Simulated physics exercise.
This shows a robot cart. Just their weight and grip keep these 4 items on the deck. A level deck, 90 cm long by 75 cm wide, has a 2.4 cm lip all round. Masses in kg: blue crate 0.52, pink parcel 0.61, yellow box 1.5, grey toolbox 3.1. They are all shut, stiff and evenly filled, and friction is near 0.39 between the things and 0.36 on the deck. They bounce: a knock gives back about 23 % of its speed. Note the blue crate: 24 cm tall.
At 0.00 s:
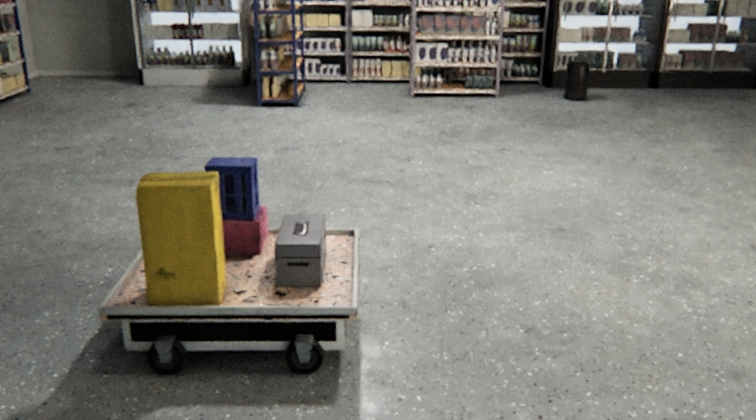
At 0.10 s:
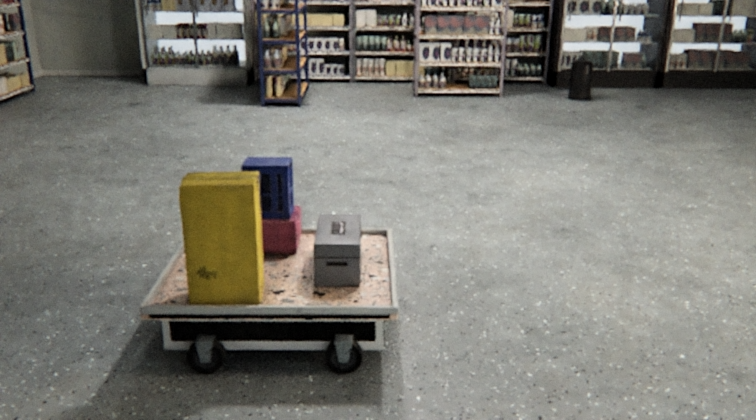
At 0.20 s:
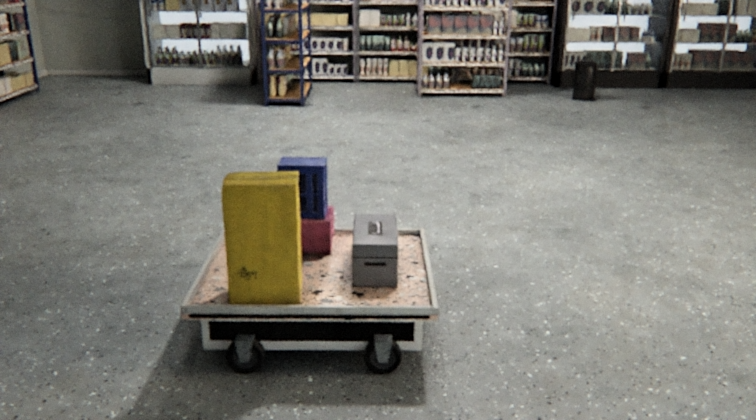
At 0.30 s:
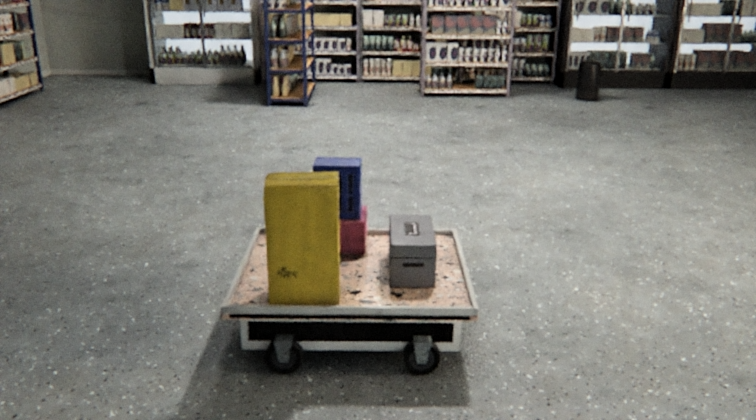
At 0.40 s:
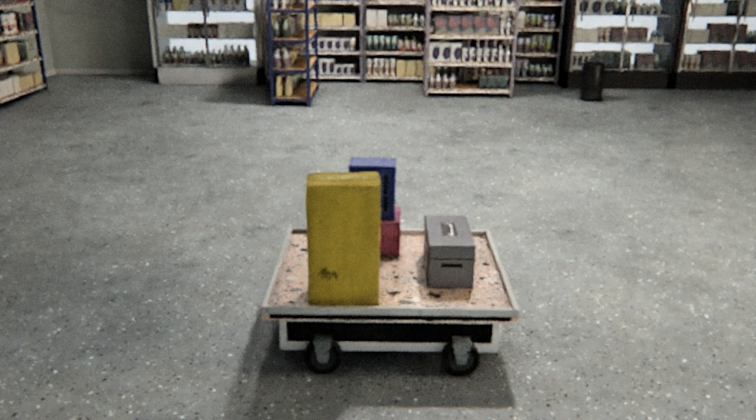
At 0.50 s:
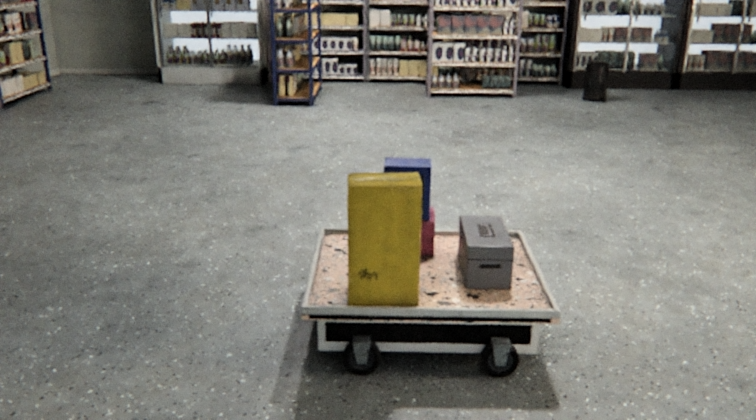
In a store, a flat cart carrying a blue crate and other boxes rolls right.
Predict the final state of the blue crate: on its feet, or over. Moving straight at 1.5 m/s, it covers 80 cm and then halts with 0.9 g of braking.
Still on its bottom.
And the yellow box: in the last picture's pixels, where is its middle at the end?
In the last view, its centre sits near (483, 241).
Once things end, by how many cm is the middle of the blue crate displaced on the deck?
About 24 cm.
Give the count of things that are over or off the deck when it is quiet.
Altogether, 0.
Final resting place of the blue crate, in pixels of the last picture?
At about (501, 190).
By 0.70 s, cart 93 cm along; blue crate 8 cm from its spot near (467, 189); grey toolbox 7 cm from its spot; yellow box 7 cm from its spot.
By 0.80 s, cart 93 cm along, stopped; blue crate 16 cm from its spot near (486, 190); grey toolbox tilted 5°; yellow box 15 cm from its spot.
When it is over (1.3 s), not toppled but over 10 cm from the start, blue crate, pink parcel, yellow box and grey toolbox. In the last view, blue crate near (501, 190).
